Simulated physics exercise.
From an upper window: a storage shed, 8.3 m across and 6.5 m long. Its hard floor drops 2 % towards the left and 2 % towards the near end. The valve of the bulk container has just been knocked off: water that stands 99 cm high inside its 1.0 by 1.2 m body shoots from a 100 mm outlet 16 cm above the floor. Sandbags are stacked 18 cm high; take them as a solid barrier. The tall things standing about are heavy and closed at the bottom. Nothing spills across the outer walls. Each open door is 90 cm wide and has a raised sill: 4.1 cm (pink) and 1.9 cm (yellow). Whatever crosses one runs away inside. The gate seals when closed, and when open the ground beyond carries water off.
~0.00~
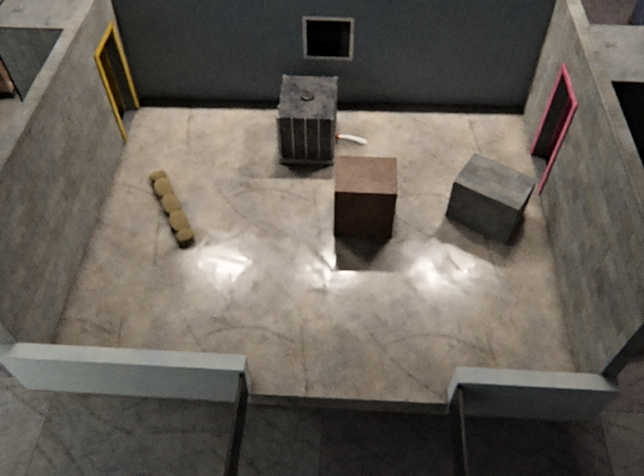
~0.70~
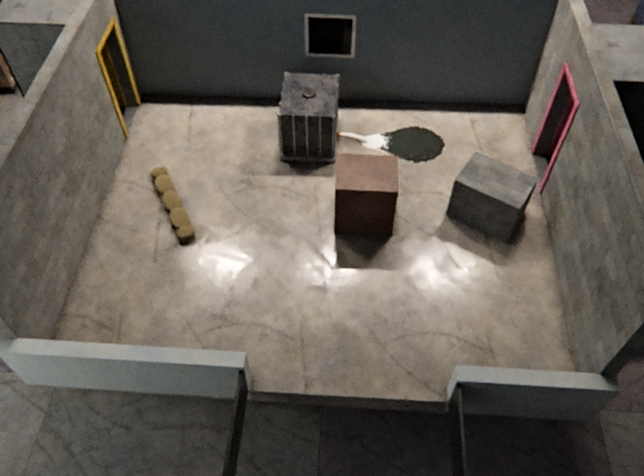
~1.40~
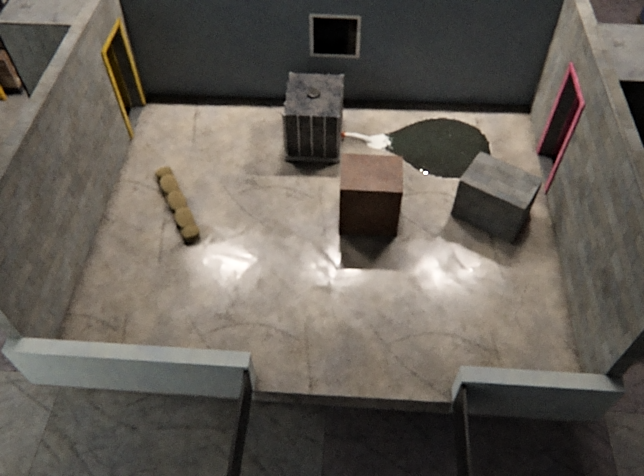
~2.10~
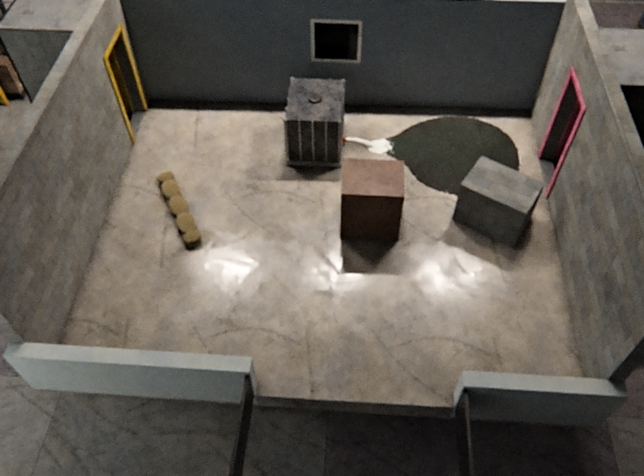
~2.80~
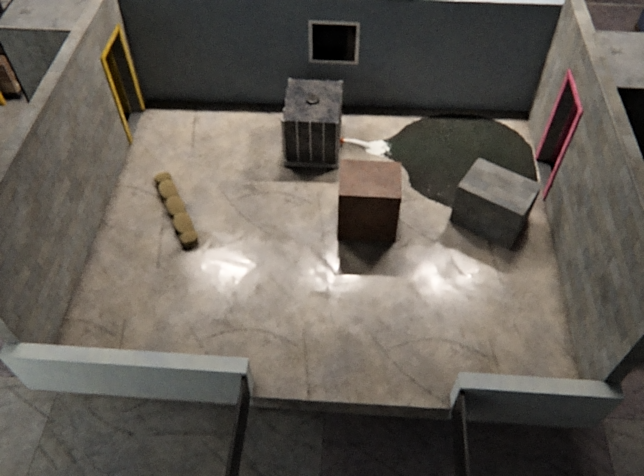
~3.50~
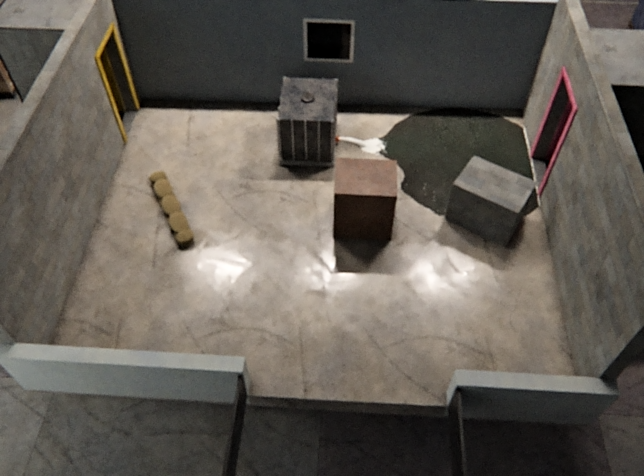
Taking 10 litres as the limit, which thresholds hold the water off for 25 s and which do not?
One by one: At the pink door it keeps below the limit; at the yellow door it does not reach the limit.
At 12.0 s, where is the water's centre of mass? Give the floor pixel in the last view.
At about (459, 201).
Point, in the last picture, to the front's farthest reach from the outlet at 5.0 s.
Around (548, 252).
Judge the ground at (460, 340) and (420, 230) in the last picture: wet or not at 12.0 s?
In turn: Flooded, flooded.
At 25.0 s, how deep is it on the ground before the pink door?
About 1.2 cm.
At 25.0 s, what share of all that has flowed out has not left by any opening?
Roughly 74 in a hundred.
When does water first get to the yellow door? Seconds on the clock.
Arrival: Yellow not in the 25 s.
After 5.0 s water covers 15 % of the floor and is deepest (6 cm) near (367, 146); pink door 2.5 cm at the sill, 0 L in, yellow door not reached.
After 8.0 s water covers 20 % of the floor and is deepest (6 cm) near (367, 146); pink door 2.2 cm at the sill, 0 L in, yellow door not reached.
After 12.0 s water covers 35 % of the floor and is deepest (6 cm) near (367, 146); pink door 2.8 cm at the sill, 0 L in, yellow door not reached.
After 16.0 s water covers 45 % of the floor and is deepest (6 cm) near (480, 196); pink door 2.1 cm at the sill, 0 L in, yellow door not reached.
After 25.0 s water covers 55 % of the floor and is deepest (5 cm) near (480, 196); pink door 1.2 cm at the sill, 0 L in, yellow door not reached.
